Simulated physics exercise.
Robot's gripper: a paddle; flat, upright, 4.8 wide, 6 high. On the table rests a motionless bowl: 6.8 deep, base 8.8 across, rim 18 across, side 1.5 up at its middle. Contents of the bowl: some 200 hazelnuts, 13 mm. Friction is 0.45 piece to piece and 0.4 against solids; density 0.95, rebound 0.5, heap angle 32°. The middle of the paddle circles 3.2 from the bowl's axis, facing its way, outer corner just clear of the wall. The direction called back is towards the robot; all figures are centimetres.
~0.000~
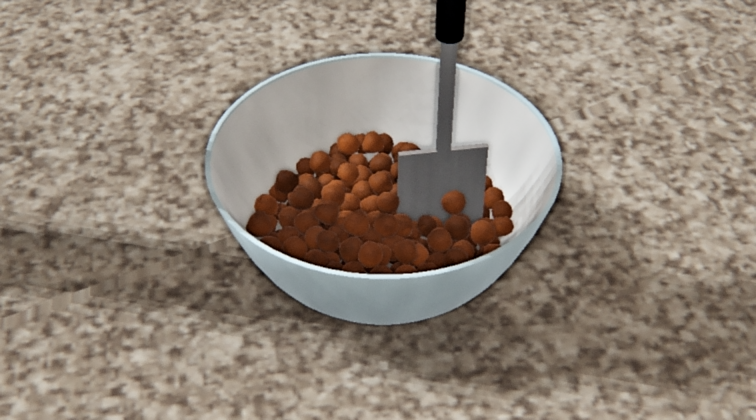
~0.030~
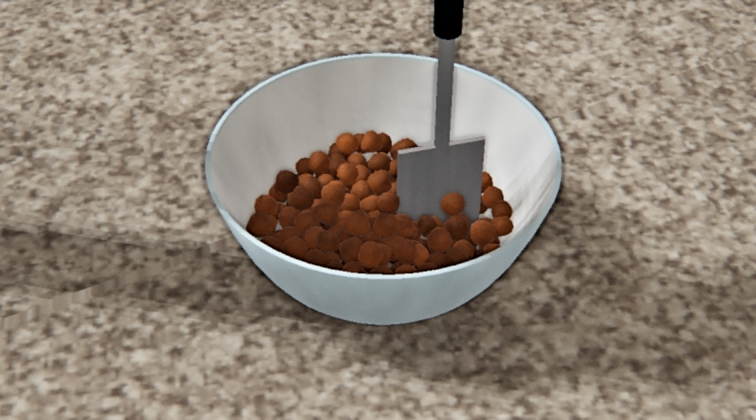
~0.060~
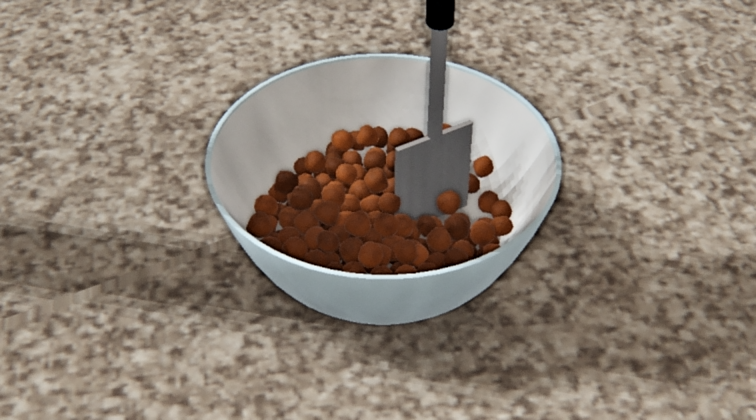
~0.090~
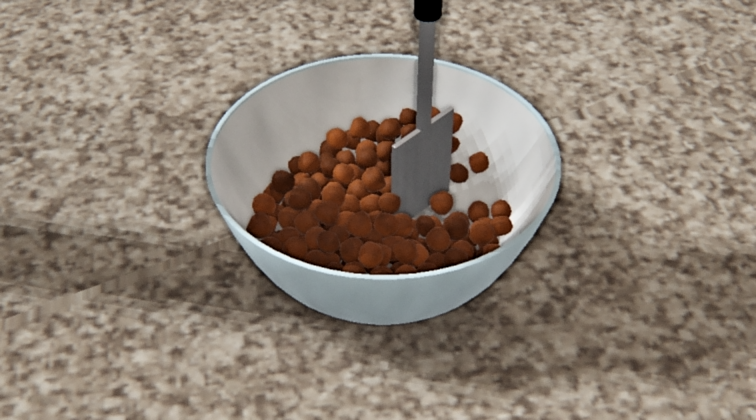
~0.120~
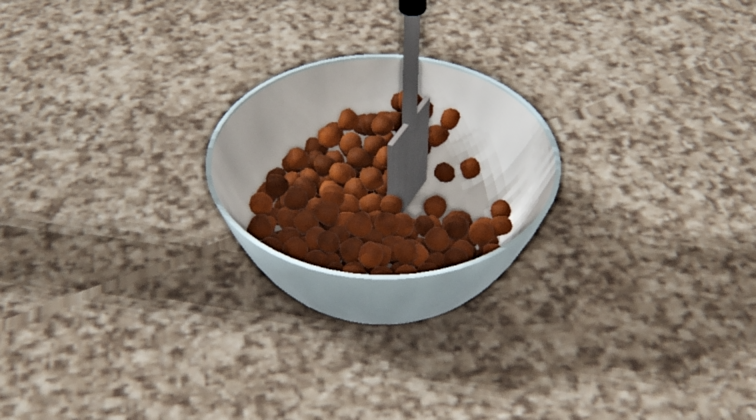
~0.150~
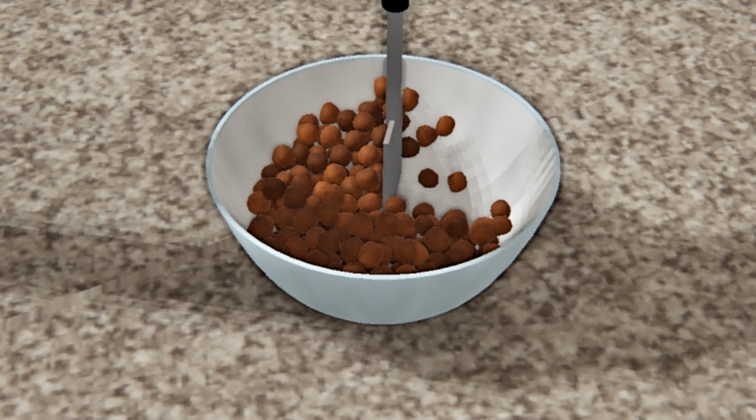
A white bowl with a pale blue rim sits on a speckled beige-brown stone surface, viewed from above at an angle by a still camera. Inside lies a heap of round, reddish-brown hazelnuts, with a flat grey paddle on a black-topped handle standing upright at the right. The paddle sweeps leftward and towards the back, turning edge-on, pushing nuts up the rear wall and leaving a sparse patch behind it.
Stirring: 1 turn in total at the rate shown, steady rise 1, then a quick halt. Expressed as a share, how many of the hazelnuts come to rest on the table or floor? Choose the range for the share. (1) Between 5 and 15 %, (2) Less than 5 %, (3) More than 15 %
Less than 5 %.
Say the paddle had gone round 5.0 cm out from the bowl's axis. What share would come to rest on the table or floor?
Some 0 percent would.
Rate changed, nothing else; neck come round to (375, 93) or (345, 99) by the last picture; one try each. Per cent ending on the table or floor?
About 5 % for one try and about 15 % for the other, in order.
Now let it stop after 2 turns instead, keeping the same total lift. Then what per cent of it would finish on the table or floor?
It would be around 5 percent.
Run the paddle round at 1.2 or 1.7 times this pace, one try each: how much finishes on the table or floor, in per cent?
5 % and 15 %.
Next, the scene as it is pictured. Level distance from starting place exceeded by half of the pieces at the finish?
Roughly 7 cm.
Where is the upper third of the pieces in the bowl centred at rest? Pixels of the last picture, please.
Centre of top third: Approx. (434, 167).
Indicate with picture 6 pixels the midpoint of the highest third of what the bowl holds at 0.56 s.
About (469, 226).
By 0.36 s, 182° round, highest piece 8 above the table; 204 in the bowl.
By 0.56 s, 293° round, highest piece 8 above the table; 204 in the bowl.
By 0.87 s, 0° round, highest piece 6 above the table; 201 in the bowl, 2 on the table or floor, 1 in flight or on the tool.
By 1.57 s, 0° round, highest piece 6 above the table; 201 in the bowl, 3 on the table or floor.
Final count, 201 in the bowl, 3 on the table or floor. That is 1 % on the table or floor.
